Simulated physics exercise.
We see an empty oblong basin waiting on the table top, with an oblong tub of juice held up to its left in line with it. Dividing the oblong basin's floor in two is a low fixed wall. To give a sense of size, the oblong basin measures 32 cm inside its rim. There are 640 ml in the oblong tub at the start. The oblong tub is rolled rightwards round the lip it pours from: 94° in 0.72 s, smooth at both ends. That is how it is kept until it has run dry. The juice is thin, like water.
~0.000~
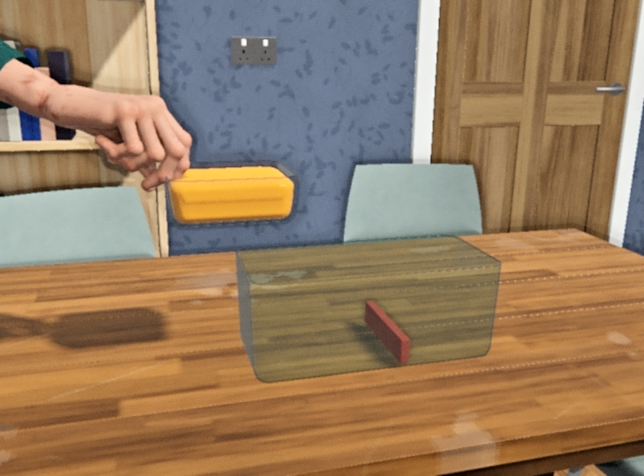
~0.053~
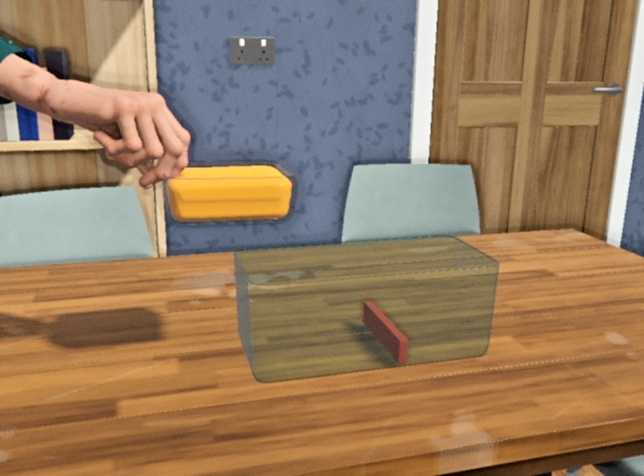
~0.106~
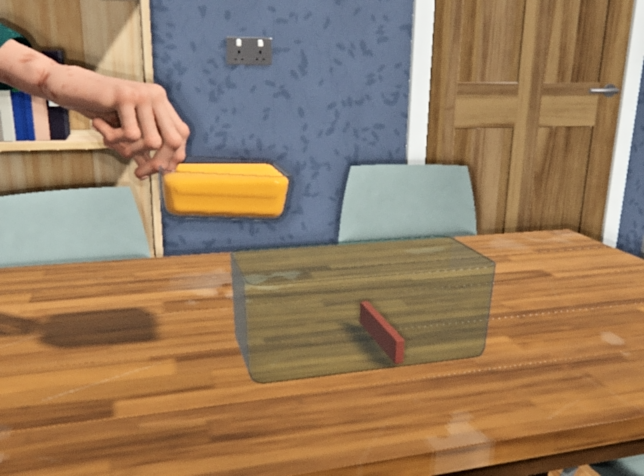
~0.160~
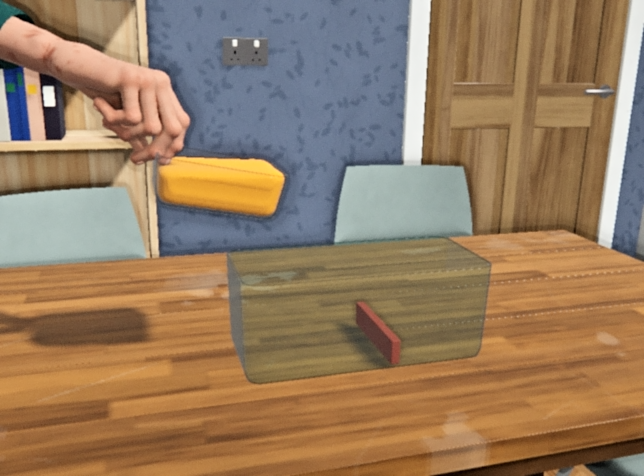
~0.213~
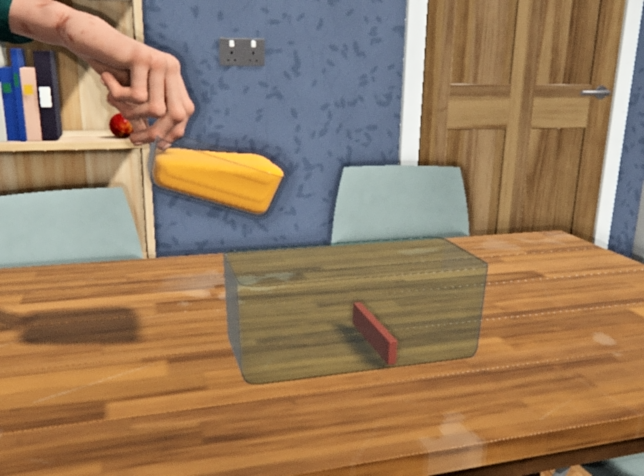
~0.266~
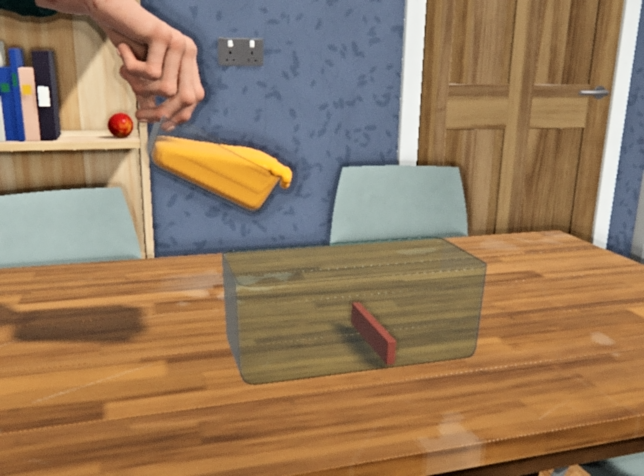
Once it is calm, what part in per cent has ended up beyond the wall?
About 34 per cent ends up there.
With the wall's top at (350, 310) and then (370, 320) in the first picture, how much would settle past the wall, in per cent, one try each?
I'd put it at about 75 per cent for the first and about 60 per cent for the second.
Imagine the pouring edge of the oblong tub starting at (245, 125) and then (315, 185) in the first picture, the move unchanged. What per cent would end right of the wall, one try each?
Respectively about 15 and 55 percent.
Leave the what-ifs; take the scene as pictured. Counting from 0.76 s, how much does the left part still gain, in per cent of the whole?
About 12 percent.
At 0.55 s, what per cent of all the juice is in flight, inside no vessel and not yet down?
Roughly 60 percent.
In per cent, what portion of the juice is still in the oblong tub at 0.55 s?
Some 16 % of it is still there.
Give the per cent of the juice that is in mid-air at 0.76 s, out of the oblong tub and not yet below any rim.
About 5 per cent.
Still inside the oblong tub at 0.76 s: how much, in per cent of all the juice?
About 2 percent.
After 0.55 s the tilt is 82° and 16 per cent is still to pour, 22 is left of the wall and 0 right of it.
After 0.76 s the tilt is 94° and 2 per cent is still to pour, 46 is left of the wall and 41 right of it.
After 0.98 s the tilt is 94° and 0 per cent is still to pour, 56 is left of the wall and 34 right of it.
After 1.22 s the tilt is 94° and 0 per cent is still to pour, 58 is left of the wall and 33 right of it.
In the end 58 per cent lies left of the wall, 34 right of it and 8 outside.
